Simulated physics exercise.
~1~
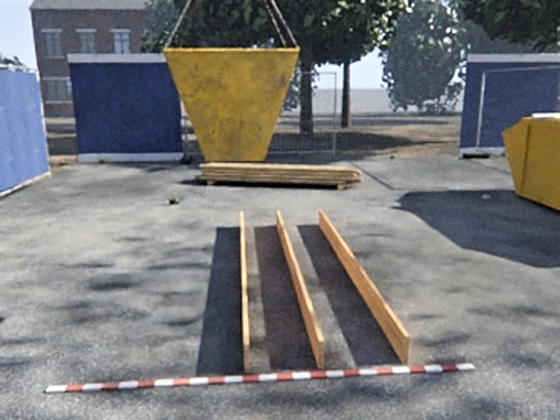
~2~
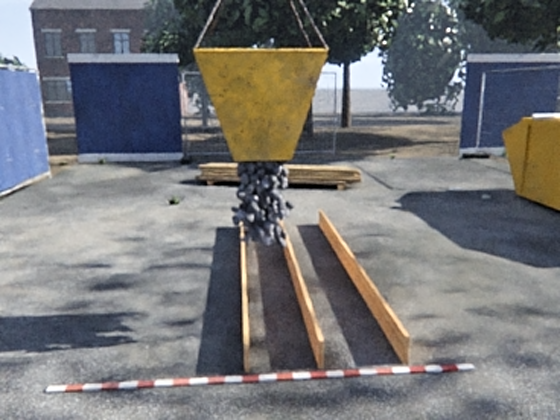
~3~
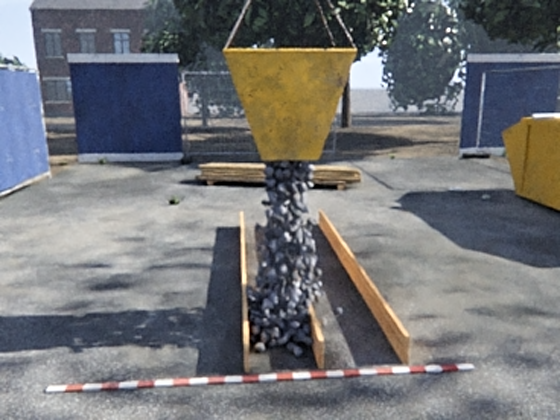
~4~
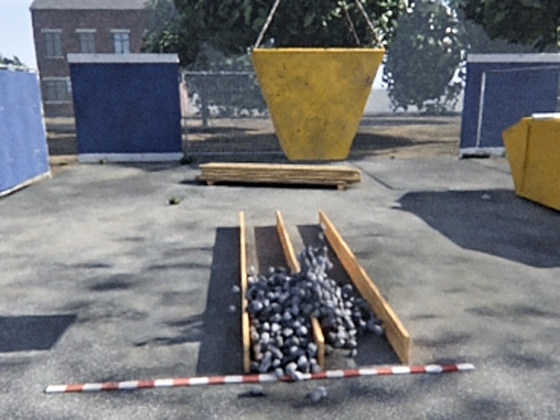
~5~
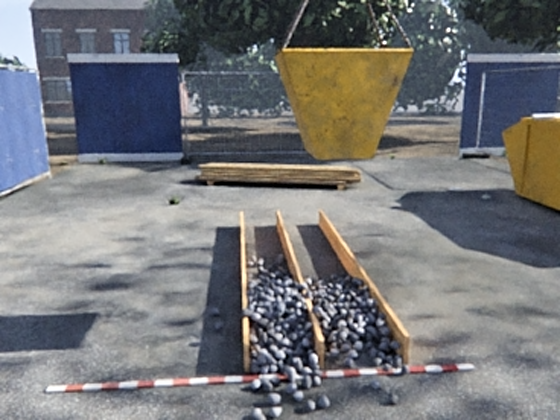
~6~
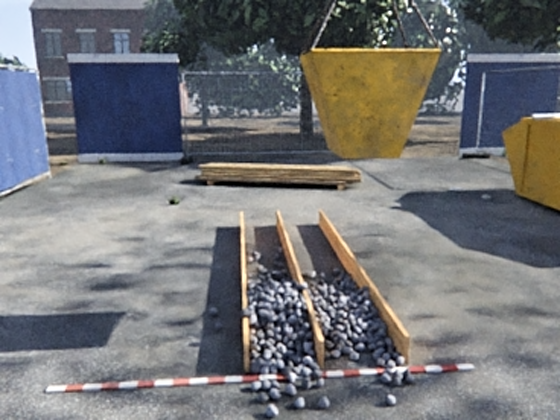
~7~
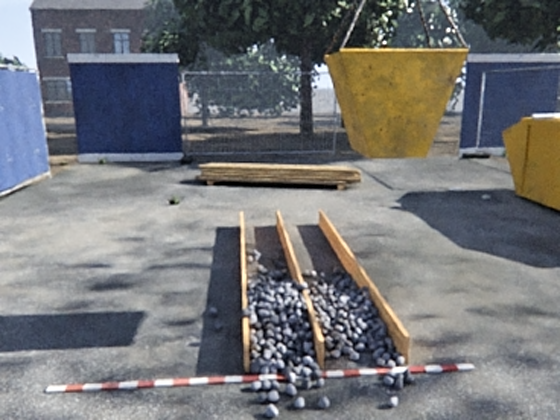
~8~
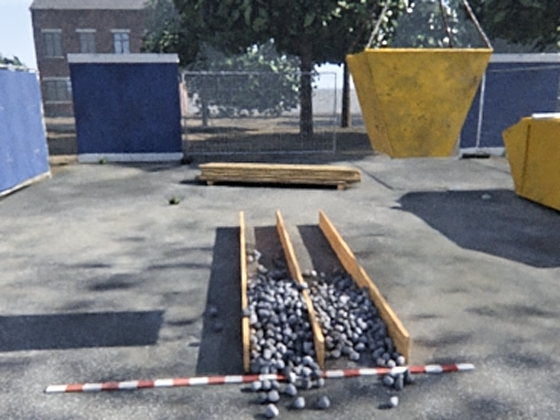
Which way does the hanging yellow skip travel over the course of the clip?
The skip travels to the right, and it keeps going that way after its stones have dropped out.
